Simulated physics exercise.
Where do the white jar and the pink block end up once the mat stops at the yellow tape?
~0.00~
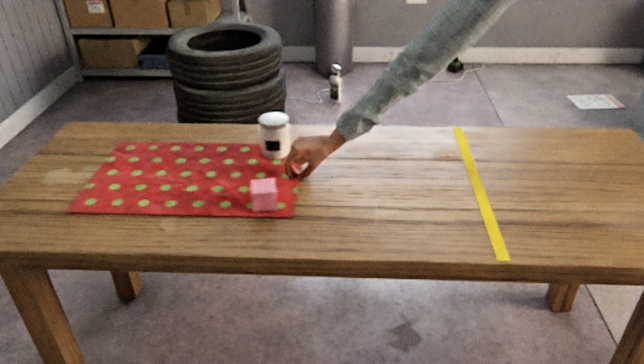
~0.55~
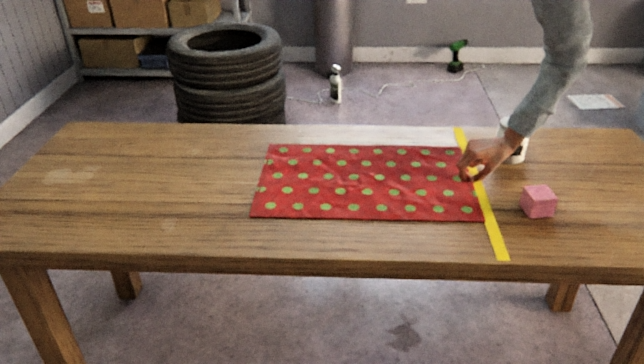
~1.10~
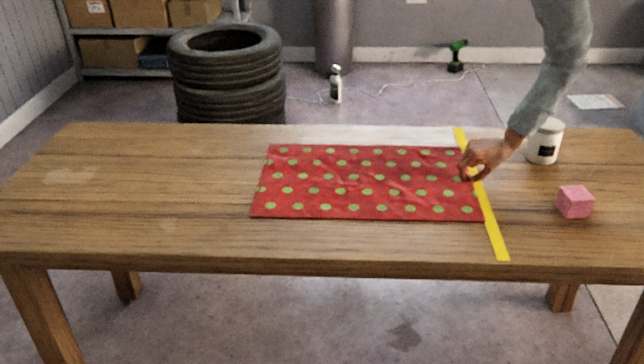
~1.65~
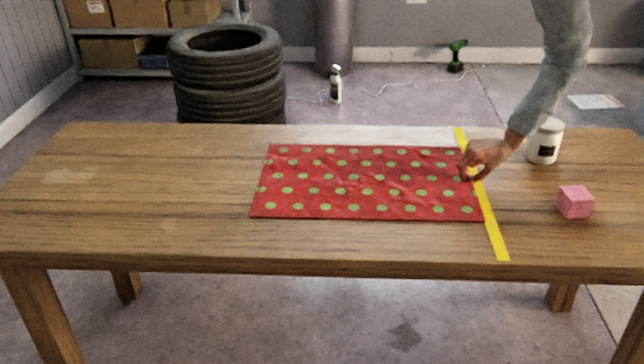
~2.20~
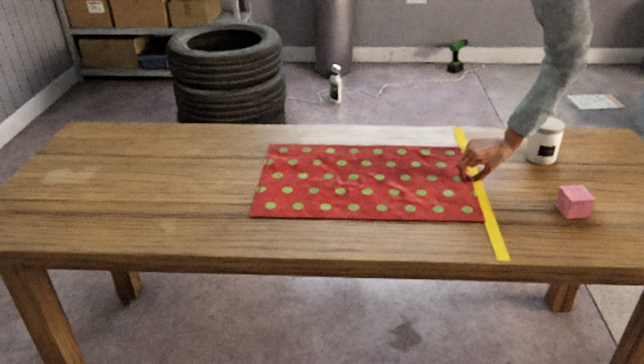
Both end up off the mat, resting on the bare table to the right of the yellow tape after sliding off the mat's front edge.
